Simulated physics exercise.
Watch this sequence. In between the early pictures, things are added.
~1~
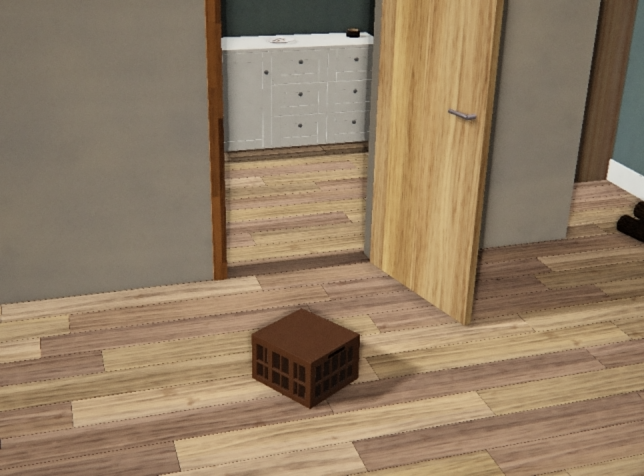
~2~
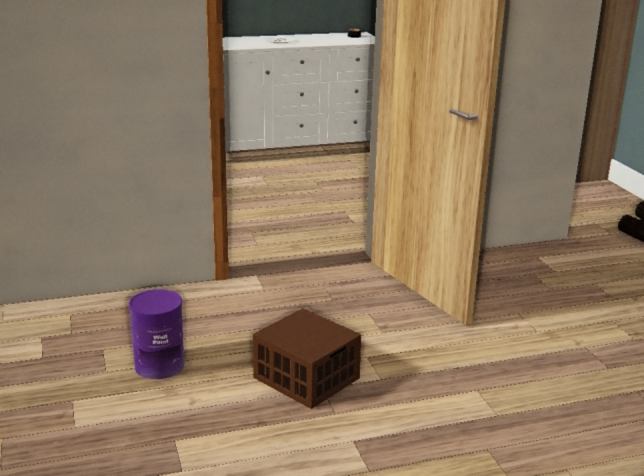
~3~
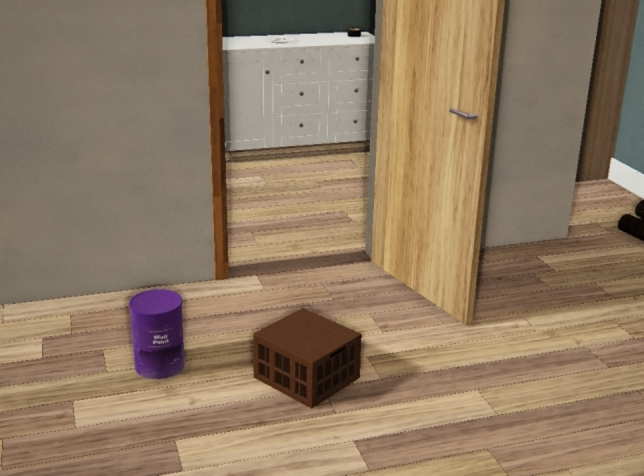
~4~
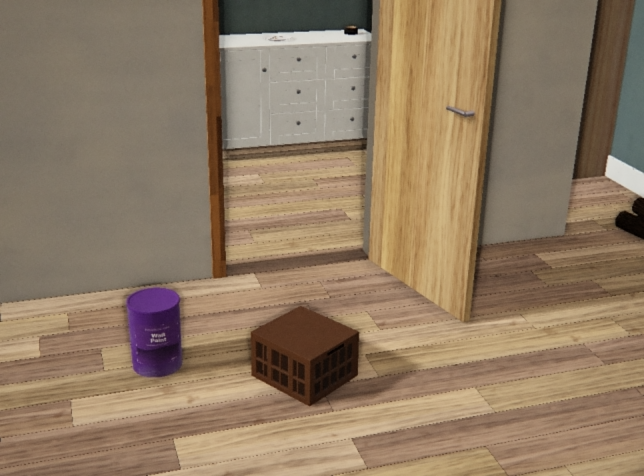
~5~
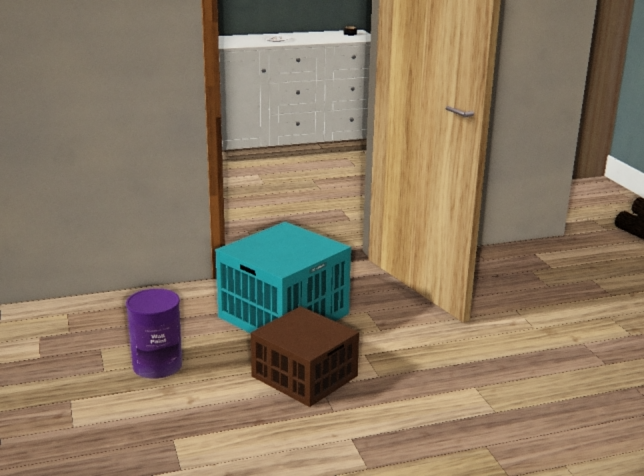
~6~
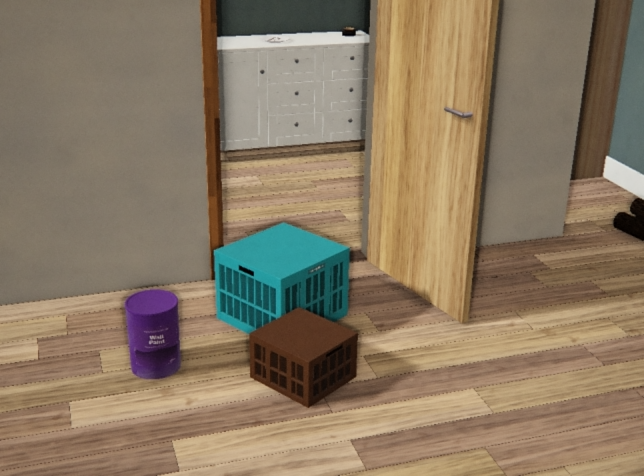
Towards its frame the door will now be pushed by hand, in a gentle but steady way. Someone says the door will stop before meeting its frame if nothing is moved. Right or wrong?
Right.
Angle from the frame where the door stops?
The answer is roughly 45°.
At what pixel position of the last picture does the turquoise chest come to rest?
The object finishes roughly at pixel (255, 281).
Then, 0.50 s after the last picture, door 90° open.
Then, 0.80 s after the last picture, door 69° open.
Then, 1.00 s after the last picture, door 57° open; turquoise chest slid a little near (272, 283).
Then, 1.20 s after the last picture, door 51° open; turquoise chest slid a little near (261, 282).
At rest, door 47° open; moved from the start, turquoise chest; the other 2 in place. Seen from the same camera at the end, turquoise chest near (255, 281).
